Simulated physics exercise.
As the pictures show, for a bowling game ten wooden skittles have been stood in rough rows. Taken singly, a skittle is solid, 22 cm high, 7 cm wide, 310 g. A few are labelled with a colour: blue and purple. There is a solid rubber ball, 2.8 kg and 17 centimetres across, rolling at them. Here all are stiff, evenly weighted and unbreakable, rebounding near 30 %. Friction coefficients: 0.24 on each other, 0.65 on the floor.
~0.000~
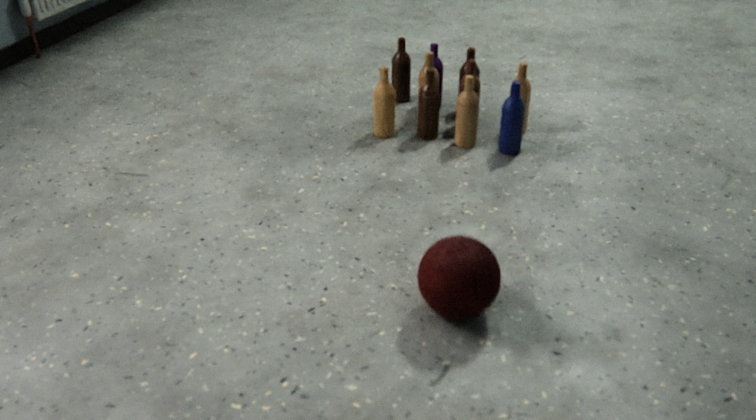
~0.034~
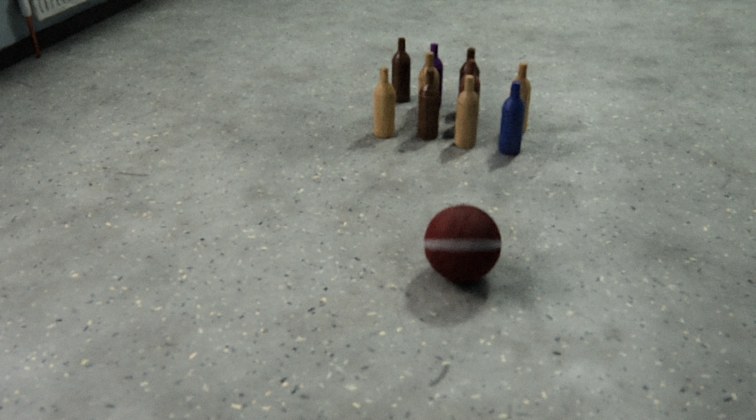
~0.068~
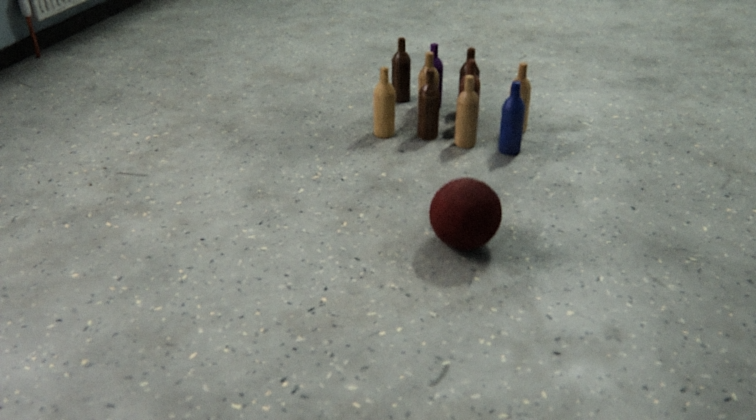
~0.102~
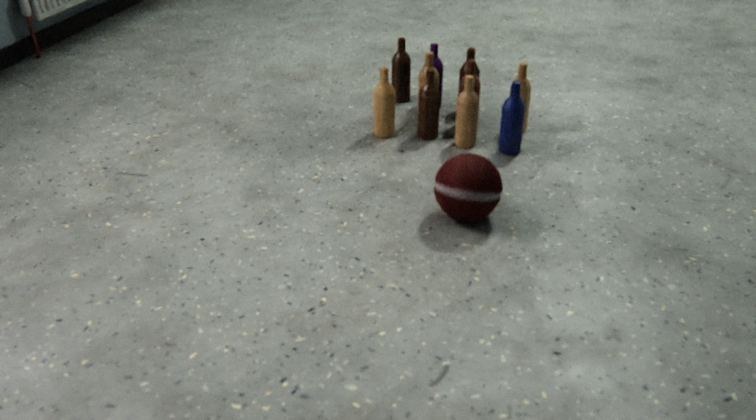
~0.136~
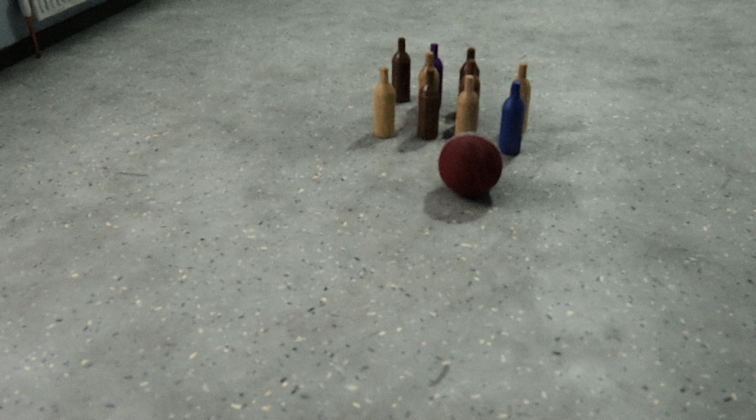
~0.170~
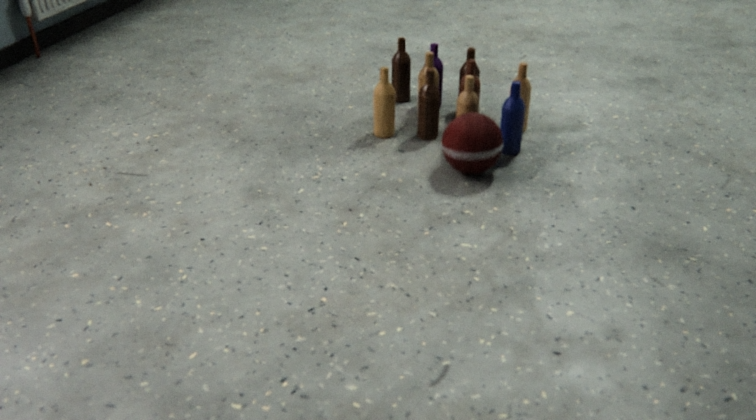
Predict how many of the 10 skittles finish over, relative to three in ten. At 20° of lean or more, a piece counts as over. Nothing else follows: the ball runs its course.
More than three in ten.
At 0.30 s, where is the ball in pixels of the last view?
Position: About (479, 97).
After 0.30 s, ball still moving; 3 of the 10 skittles over; blue skittle 45° from how it stood; purple skittle 12° from how it stood.
After 0.46 s, ball still moving; 6 of the 10 skittles over; purple skittle lying flat; blue skittle lying flat.
After 0.80 s, ball still moving; 6 of the 10 skittles over; blue skittle lying flat; purple skittle lying flat.
In the end (1.3 s), ball rolling away; 6 of the 10 skittles over; blue skittle lying flat; purple skittle lying flat. That is 60 per cent. From the last view, middles, blue skittle near (557, 84), purple skittle near (416, 82).
